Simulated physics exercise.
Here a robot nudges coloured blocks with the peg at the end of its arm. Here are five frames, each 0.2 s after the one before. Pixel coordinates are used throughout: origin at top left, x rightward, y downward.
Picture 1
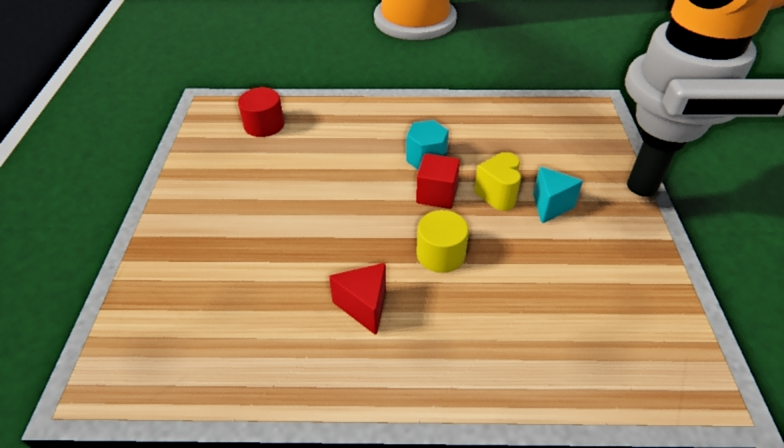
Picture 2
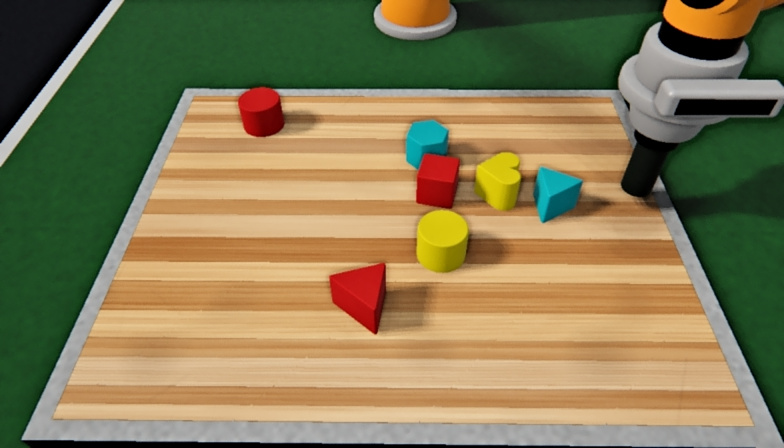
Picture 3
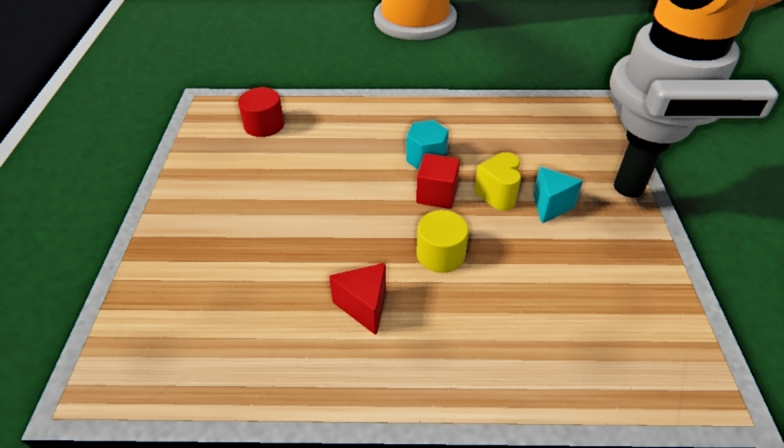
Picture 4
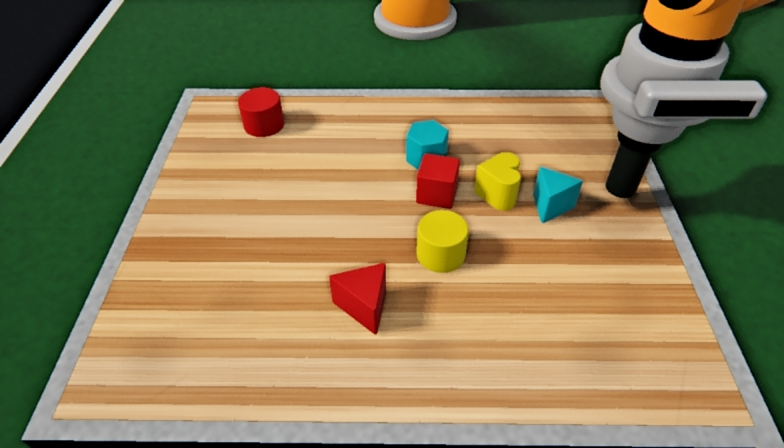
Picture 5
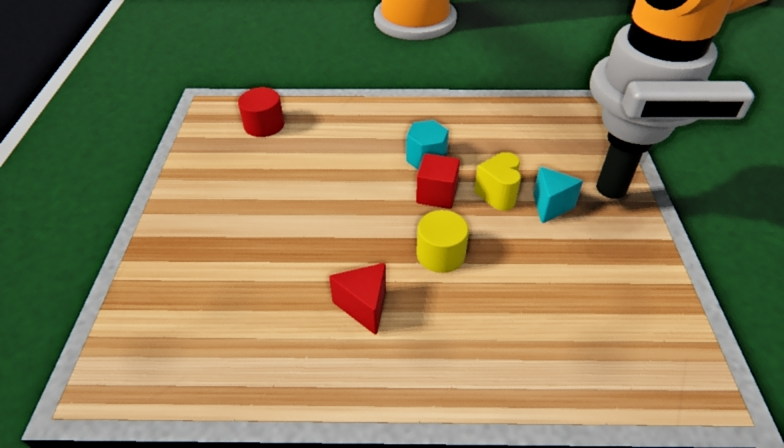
A robot arm with a black peg reaches in at the right side of a striped wooden board with a grey border on a green surface, seen from above at an angle. A red cylinder sits upper left, with turquoise, red and yellow blocks clustered right of centre and a red triangular block lower down. The peg slides slightly left toward the turquoise triangle, while the blocks and camera stay still.
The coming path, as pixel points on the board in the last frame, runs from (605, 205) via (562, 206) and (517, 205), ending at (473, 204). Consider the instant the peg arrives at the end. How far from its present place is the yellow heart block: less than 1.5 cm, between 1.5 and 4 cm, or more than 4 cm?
Overall it shifts more than 4 cm.
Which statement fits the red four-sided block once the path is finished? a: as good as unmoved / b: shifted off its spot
Letter b.
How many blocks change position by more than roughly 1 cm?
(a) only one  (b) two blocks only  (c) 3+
Letter c.
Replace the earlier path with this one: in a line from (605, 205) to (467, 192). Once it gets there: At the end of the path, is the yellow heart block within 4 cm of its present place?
Short answer: No.
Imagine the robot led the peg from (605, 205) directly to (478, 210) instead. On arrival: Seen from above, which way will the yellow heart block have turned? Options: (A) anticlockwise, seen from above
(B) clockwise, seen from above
My answer is option B.
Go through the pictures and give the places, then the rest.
Lower end of the peg (642, 187), tops of blocks, red four-sided block (439, 167), yellow disc (443, 227), yellow heart block (503, 167), turquoise triangle (558, 180), in the first picture.
Peg (636, 188), blocks as before, in the second picture.
Peg (629, 188), blocks as before, in the third picture.
Peg (621, 189), blocks as before, in the fourth picture.
Peg (611, 189), red four-sided block (439, 167), yellow disc (443, 227), yellow heart block (503, 167), turquoise triangle (558, 180), in the fifth picture.
What follows on the original path. One third of the way, peg (566, 191); yellow heart block (497, 167); turquoise triangle (529, 182).
Two thirds of the way, peg (520, 189); red four-sided block (420, 162); yellow heart block (457, 164), turned 50° clockwise; turquoise triangle (483, 183).
At the end, peg (475, 188); red four-sided block (382, 153); yellow disc not moved; yellow heart block (418, 158), turned 60° clockwise; turquoise triangle (436, 179).
